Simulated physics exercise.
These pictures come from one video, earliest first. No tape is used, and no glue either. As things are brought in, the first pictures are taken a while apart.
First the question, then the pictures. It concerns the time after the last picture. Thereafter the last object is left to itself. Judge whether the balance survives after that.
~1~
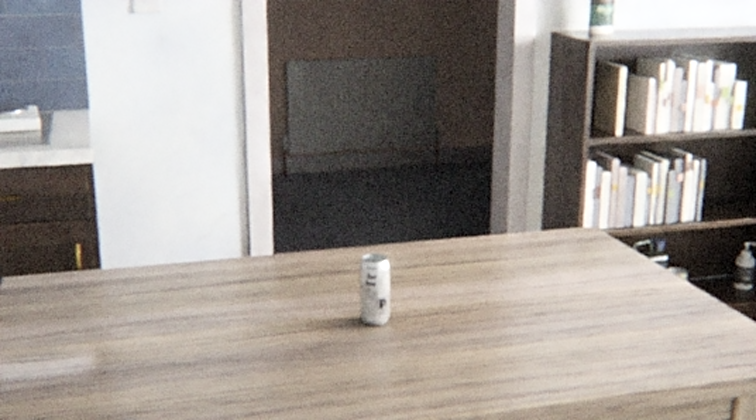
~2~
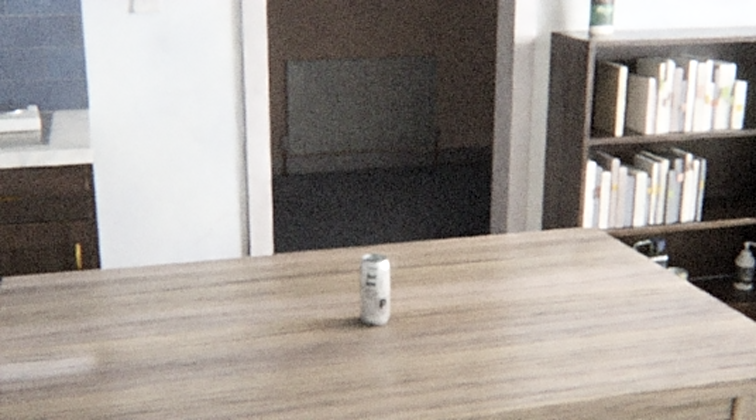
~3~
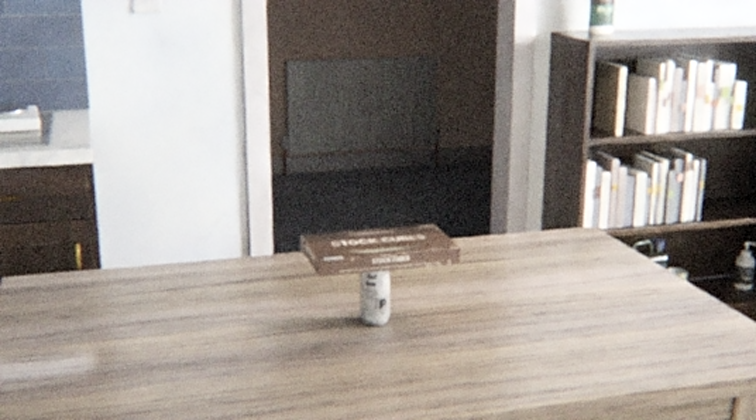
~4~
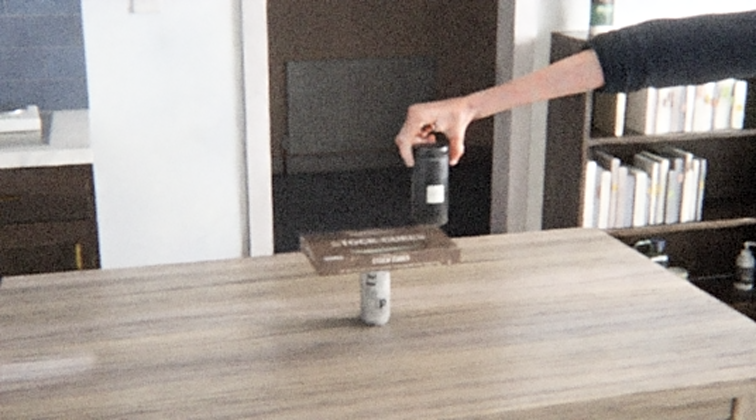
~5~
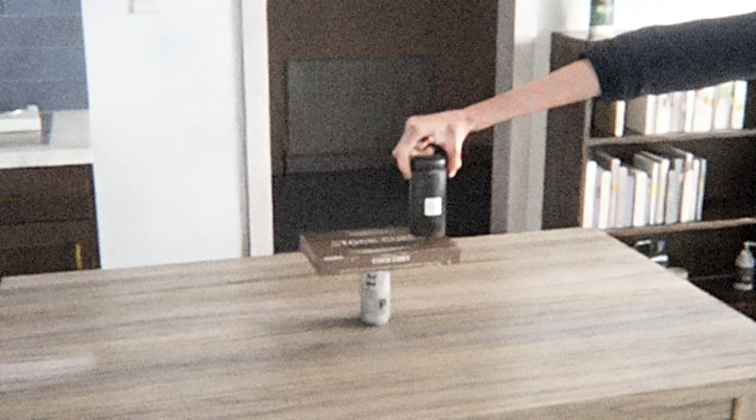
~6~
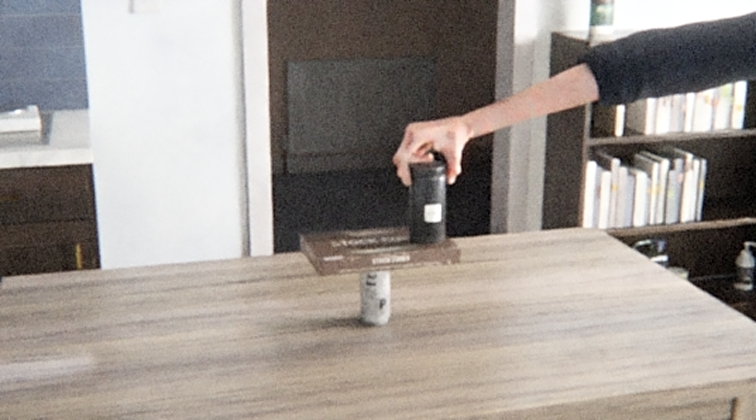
The balance is lost.
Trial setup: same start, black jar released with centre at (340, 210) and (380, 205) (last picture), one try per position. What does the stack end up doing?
Result one: The stack falls. Result two: The stack stands.
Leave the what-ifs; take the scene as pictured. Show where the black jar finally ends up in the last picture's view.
At about (525, 300).
Then, 0.40 s on from there, black jar now fallen; brown packet on its side.
Then, 0.50 s on from there, brown packet on its side.
In the end, fallen, brown packet and black jar; white can unmoved. At the end, from the last picture's camera, black jar near (526, 300). The stack comes apart.
